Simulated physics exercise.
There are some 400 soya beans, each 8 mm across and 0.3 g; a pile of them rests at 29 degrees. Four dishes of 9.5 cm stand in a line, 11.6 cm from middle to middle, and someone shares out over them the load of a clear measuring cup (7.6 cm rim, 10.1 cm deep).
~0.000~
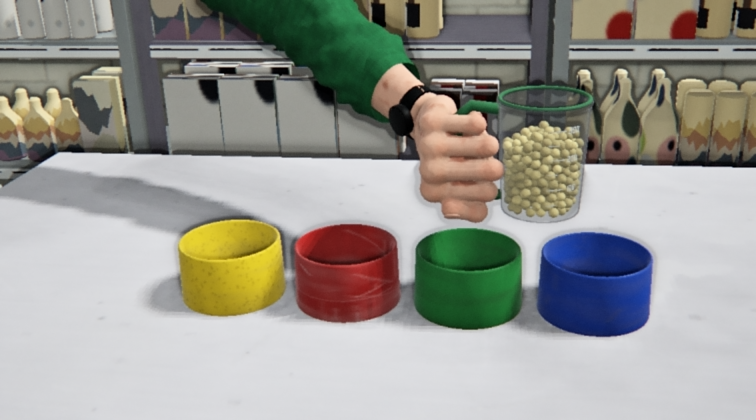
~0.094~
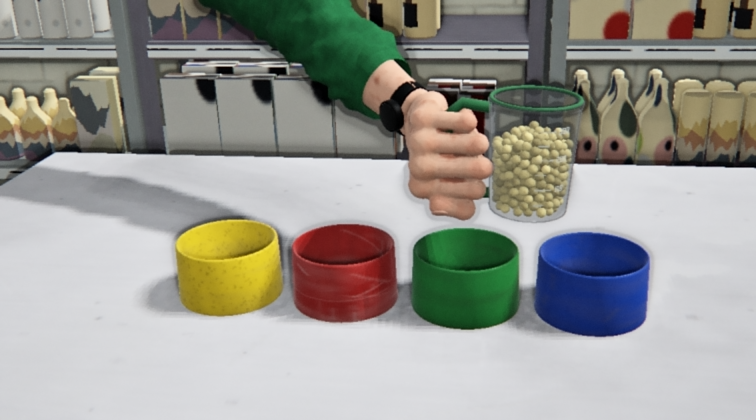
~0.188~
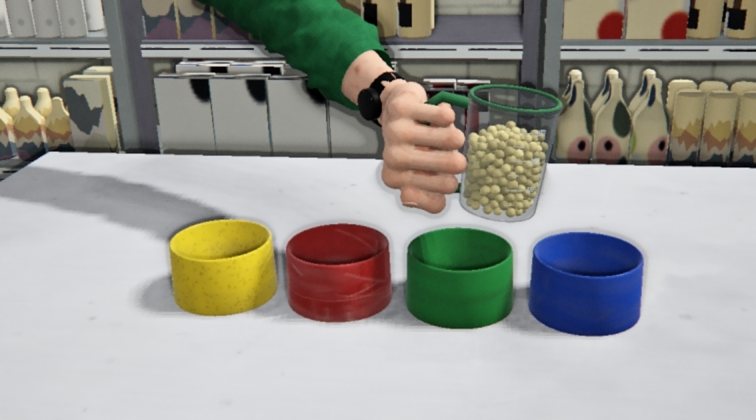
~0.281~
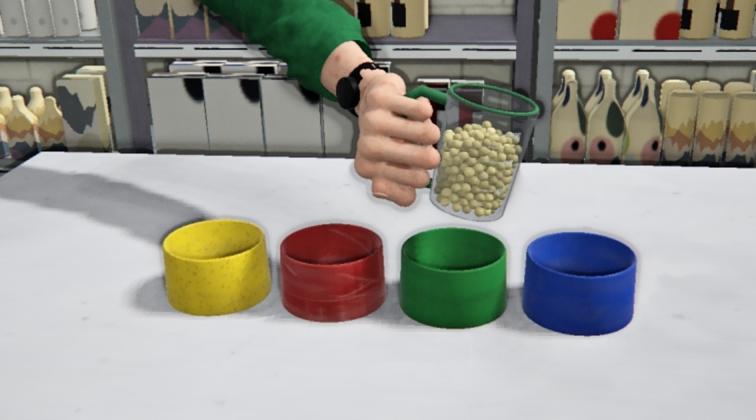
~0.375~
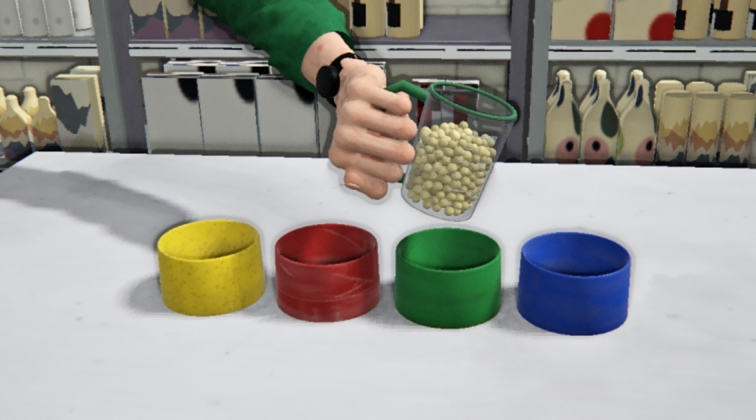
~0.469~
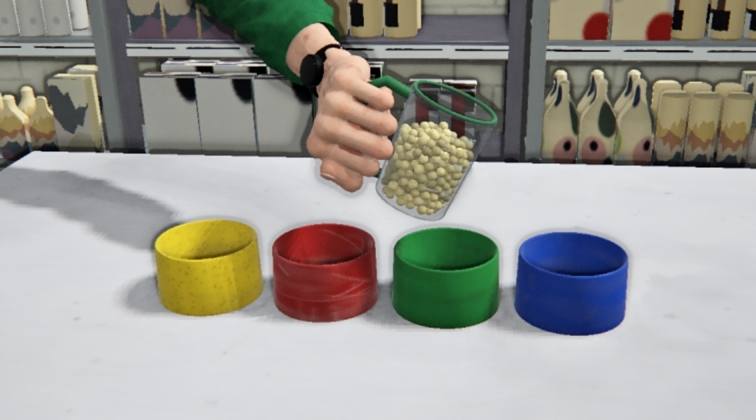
On a white tabletop in front of cluttered shelves, a hand in a green sleeve holds a clear measuring cup of pale round beans behind yellow, red, green and blue dishes. The hand moves the cup left, from behind the blue dish to behind the green one, steadily tilting it rightward.
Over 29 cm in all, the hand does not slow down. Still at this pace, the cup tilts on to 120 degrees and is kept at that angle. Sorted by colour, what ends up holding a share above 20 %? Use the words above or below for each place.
Red: Above; blue: Below; green: Below; yellow: Below; counter: Above.
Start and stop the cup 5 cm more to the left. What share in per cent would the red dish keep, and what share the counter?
The red one would get 0 and the counter 0.
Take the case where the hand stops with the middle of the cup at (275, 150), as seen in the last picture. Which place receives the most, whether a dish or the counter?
Most goes to: Red.
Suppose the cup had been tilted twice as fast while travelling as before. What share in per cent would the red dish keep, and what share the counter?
Shares: Red dish 80, counter 10.
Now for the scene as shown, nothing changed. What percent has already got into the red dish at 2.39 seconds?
Share at that time: Approx. 60 per cent.
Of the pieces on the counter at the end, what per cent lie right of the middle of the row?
About 0 percent.
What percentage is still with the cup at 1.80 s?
Roughly 95 per cent.
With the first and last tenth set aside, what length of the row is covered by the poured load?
That stretch measures near 10 centimetres.
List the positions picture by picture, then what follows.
In the first picture, cup at (542, 154), tilt 0 degrees, lip at (591, 99), moved 0.0 cm; middle of the pieces at (544, 169); blue dish at (596, 254); green dish at (468, 249); red dish at (346, 245); yellow dish at (229, 240).
In the second picture, cup at (532, 154), tilt 2 degrees, lip at (582, 100), moved 0.7 cm; middle of the pieces at (533, 169).
In the third picture, cup at (506, 154), tilt 7 degrees, lip at (560, 105), moved 2.4 cm; middle of the pieces at (506, 168).
In the fourth picture, cup at (480, 153), tilt 13 degrees, lip at (537, 109), moved 4.2 cm; middle of the pieces at (479, 168).
In the fifth picture, cup at (454, 153), tilt 18 degrees, lip at (515, 114), moved 5.9 cm; middle of the pieces at (452, 167).
In the sixth picture, cup at (432, 152), tilt 23 degrees, lip at (495, 120), moved 7.7 cm; middle of the pieces at (429, 166); blue dish at (573, 254); green dish at (446, 249); red dish at (324, 244); yellow dish at (206, 240). The cup turns about 55 degrees a second and travels 19 cm a second.
Then, at 1.27 s, tilt 69 degrees; cup holds 100 %.
After 1.80 s, tilt 99 degrees; cup holds 95 %.
Then, at 2.39 s, tilt 120 degrees; cup holds 5 %, red 60 %.
By 3.2 s all is still; red 60 %, blue 0 %, green 0 %, yellow 0 %, counter 35 %.
